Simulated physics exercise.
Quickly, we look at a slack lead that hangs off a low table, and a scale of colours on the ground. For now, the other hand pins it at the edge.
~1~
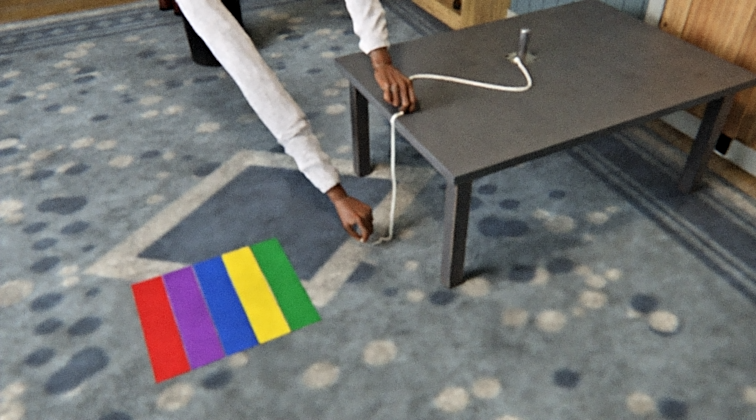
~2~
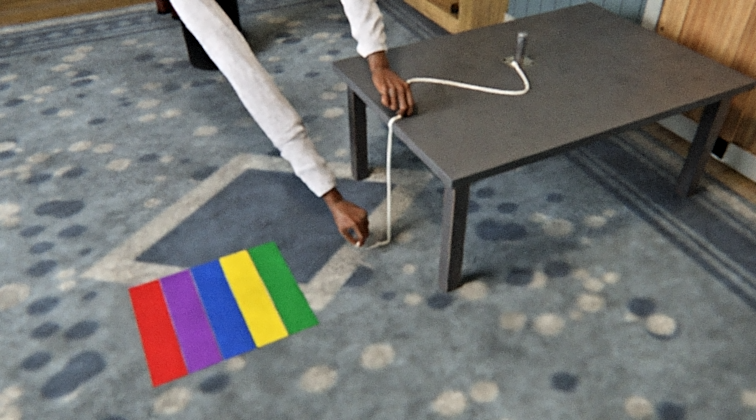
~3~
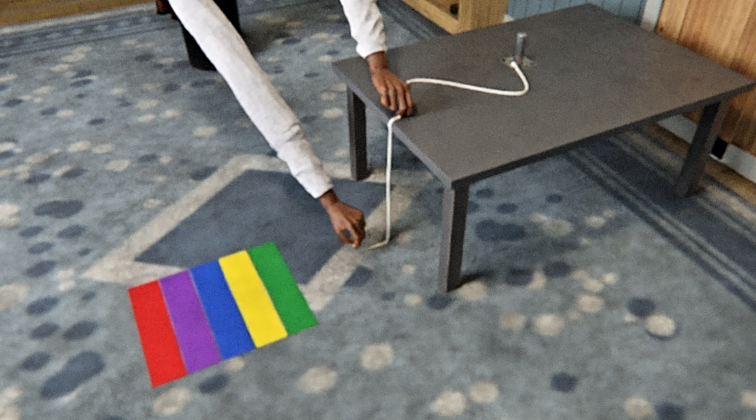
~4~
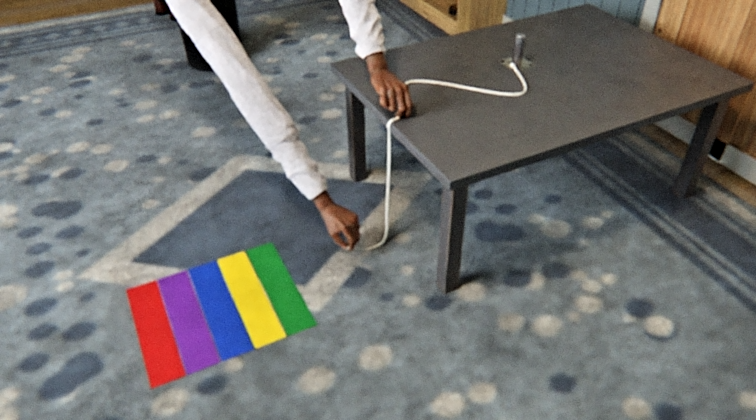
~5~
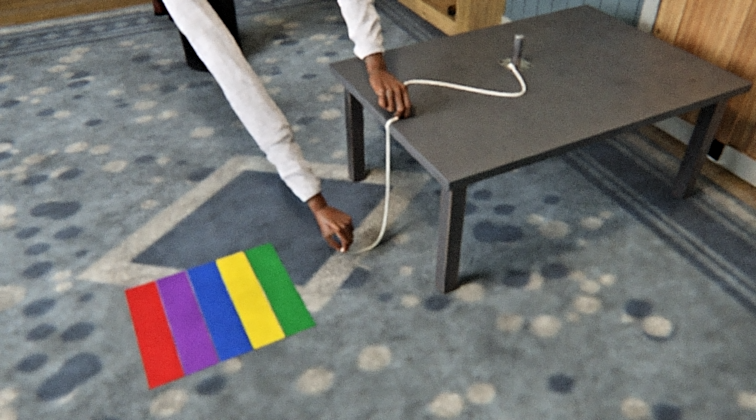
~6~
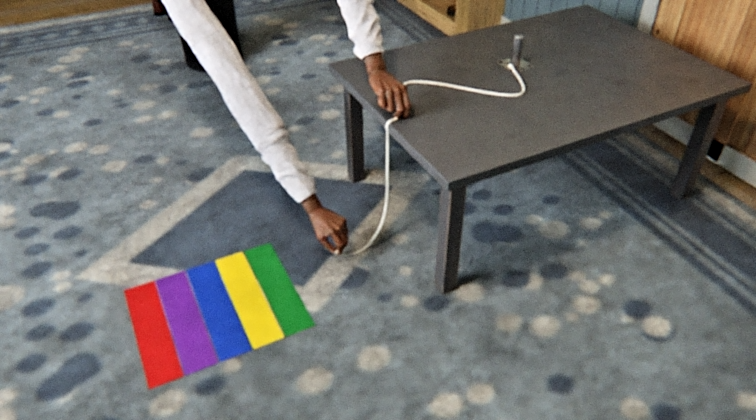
At first, one hand presses a white cord against the edge of a low grey table while the other holds its lower end near the carpet, beside a strip of coloured bands. The lower hand then slides a short way left, drawing the hanging cord into a gentle curve.
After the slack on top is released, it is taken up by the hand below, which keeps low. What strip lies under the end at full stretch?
The red one.
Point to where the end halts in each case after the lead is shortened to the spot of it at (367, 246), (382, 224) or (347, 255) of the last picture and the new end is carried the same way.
Roughly at (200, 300) for the first, (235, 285) for the second and (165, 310) for the third.
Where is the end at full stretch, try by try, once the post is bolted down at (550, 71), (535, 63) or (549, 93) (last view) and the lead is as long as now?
About (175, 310), (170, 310) and (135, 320).
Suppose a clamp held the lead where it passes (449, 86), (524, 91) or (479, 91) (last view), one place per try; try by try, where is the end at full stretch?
(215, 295), (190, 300), (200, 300).
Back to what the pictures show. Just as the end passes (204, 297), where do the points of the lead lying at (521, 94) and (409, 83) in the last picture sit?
(467, 83) and (380, 126).
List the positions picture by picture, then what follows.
In the first picture, end (362, 240); green (298, 309); yellow (268, 320); blue (235, 332); purple (203, 345); red (168, 358).
In the second picture, end (358, 244); lead through (525, 79) (486, 90) (416, 80) (407, 113) (389, 170) (389, 223).
In the third picture, end (354, 245).
In the fourth picture, end (348, 248); lead through (523, 80) (484, 91) (414, 81) (405, 115) (389, 171) (387, 224).
In the fifth picture, end (342, 250).
In the sixth picture, end (336, 252); lead through (521, 81) (482, 92) (413, 82) (403, 115) (388, 172) (381, 226).
Soon after, end near (204, 297); over blue.
After that, end near (168, 310); over purple.
At the stop, end near (145, 318); over red. It gets as far as the red strip.
